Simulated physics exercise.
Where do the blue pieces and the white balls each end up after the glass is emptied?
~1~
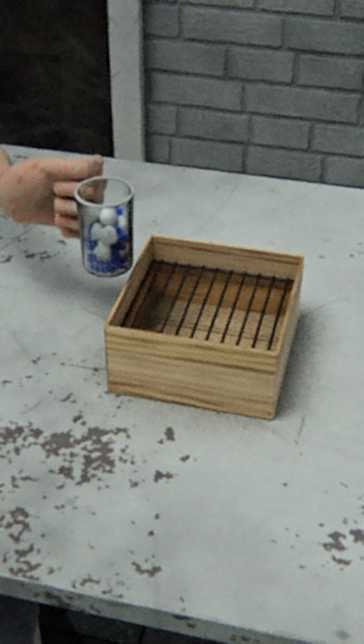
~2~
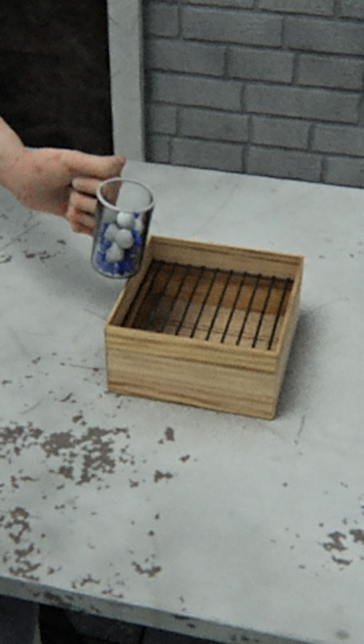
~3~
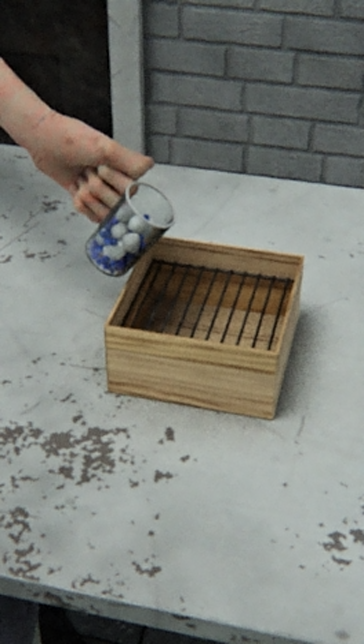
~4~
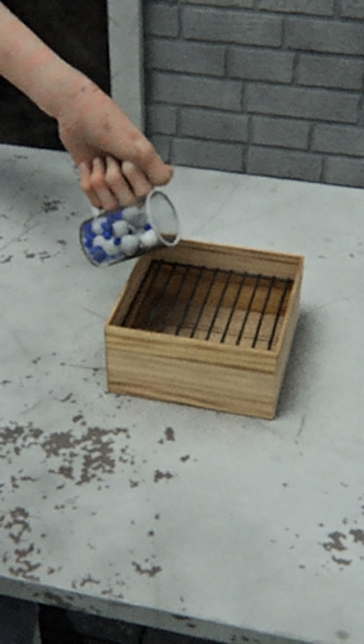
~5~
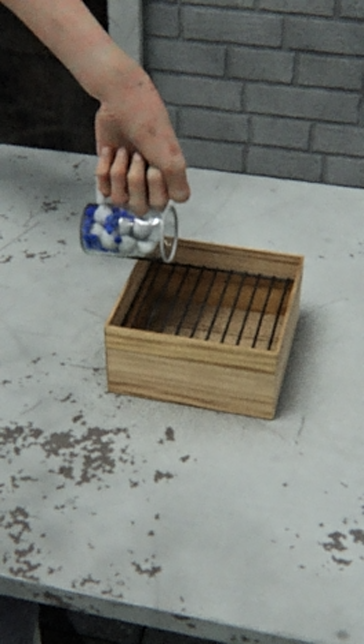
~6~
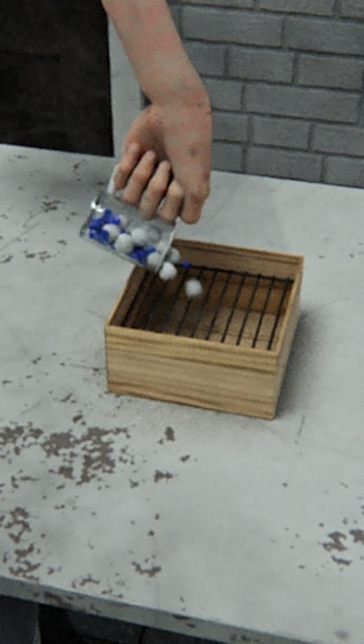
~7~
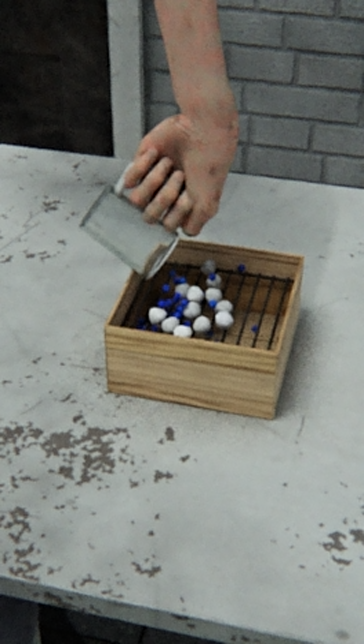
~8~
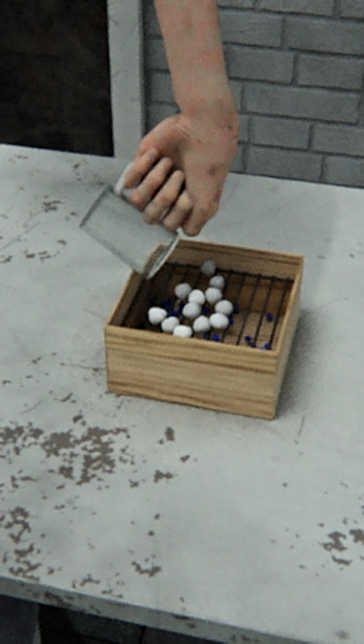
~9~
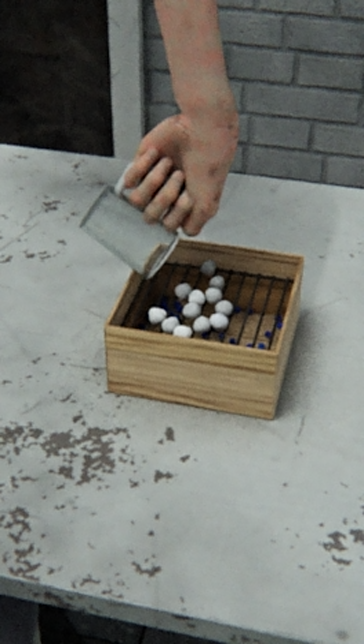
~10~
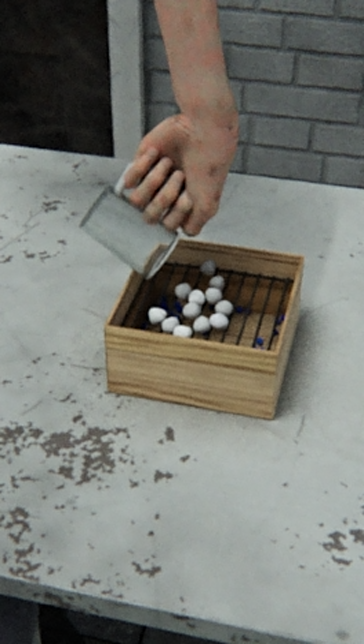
Nearly all the blue pieces fall through the gaps and end up below the rack. The white balls all stay on top of the wires.
